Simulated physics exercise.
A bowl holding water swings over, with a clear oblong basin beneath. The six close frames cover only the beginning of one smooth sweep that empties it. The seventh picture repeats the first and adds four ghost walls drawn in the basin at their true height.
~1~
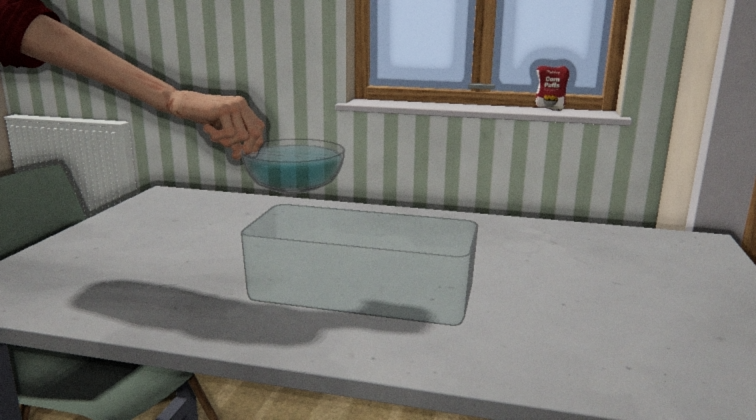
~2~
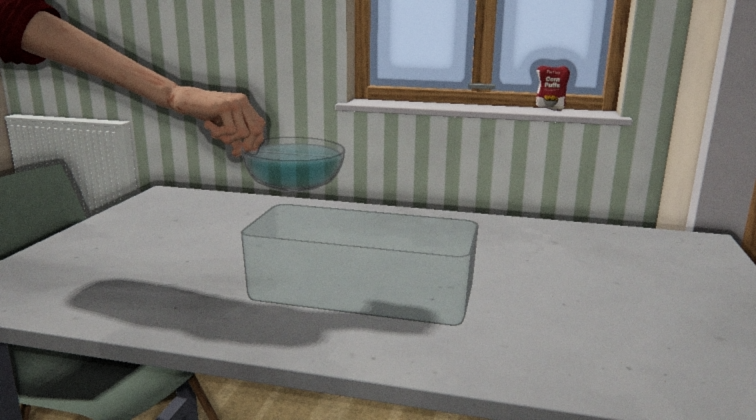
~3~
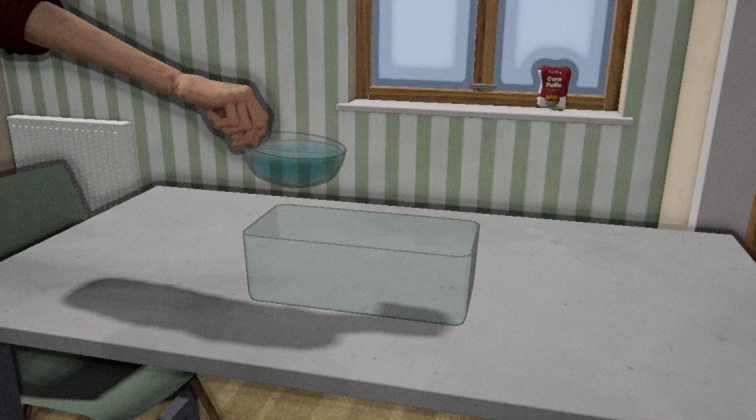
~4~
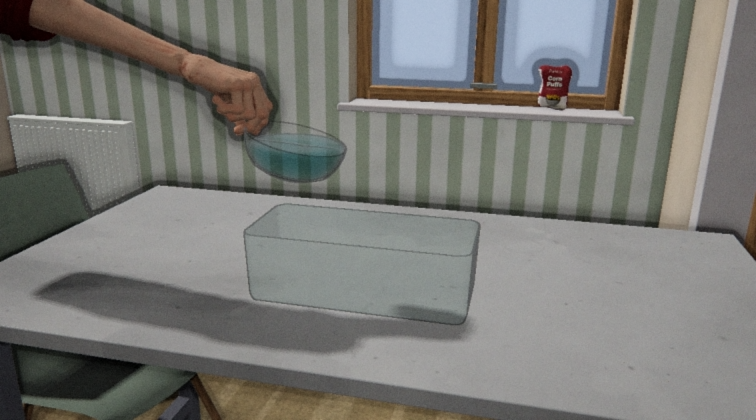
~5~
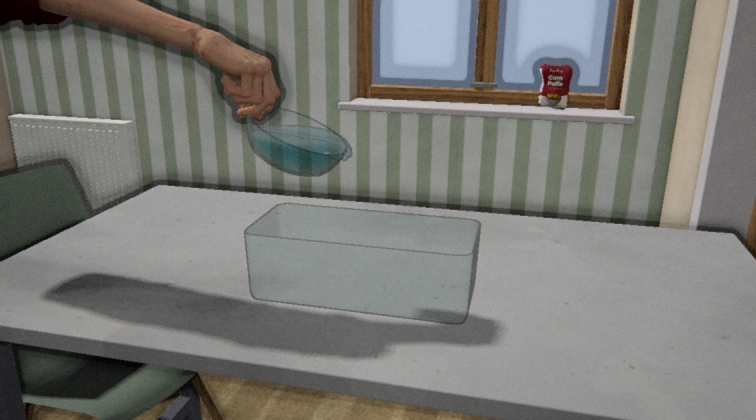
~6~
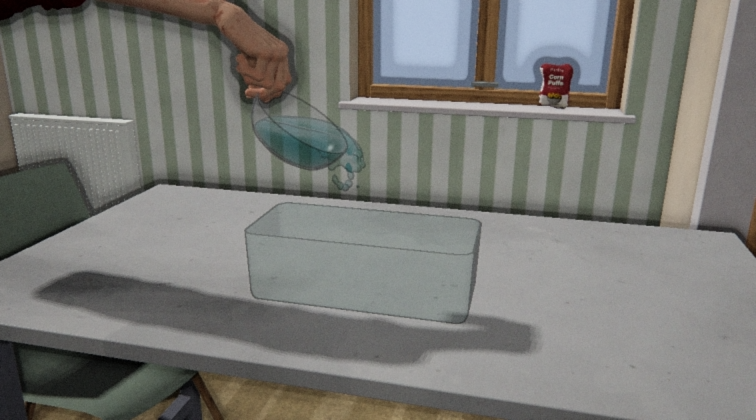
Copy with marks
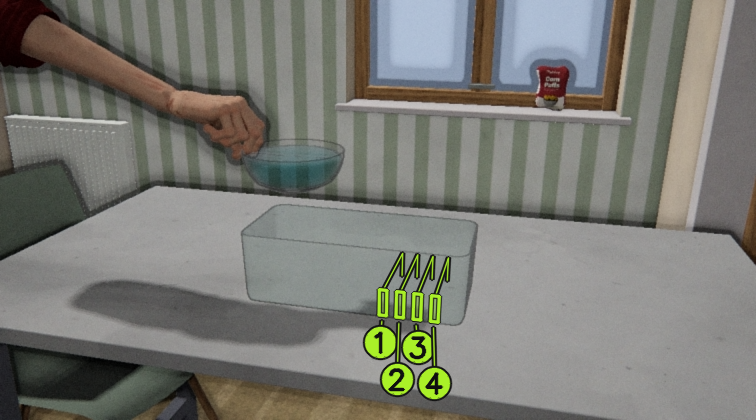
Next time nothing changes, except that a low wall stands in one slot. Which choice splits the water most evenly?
2.
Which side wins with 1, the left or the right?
The right side.
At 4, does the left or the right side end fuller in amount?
The left one.
On the marked copy, 1 at (381, 320); 2 at (398, 323); 3 at (416, 325); 4 at (433, 327).
With 1, about 24 % ends left of the wall and 74 % right of it.
With 2, about 47 % ends left of the wall and 51 % right of it.
With 3, about 81 % ends left of the wall and 17 % right of it.
With 4, about 90 % ends left of the wall and 7 % right of it; 3 % is lost outside.
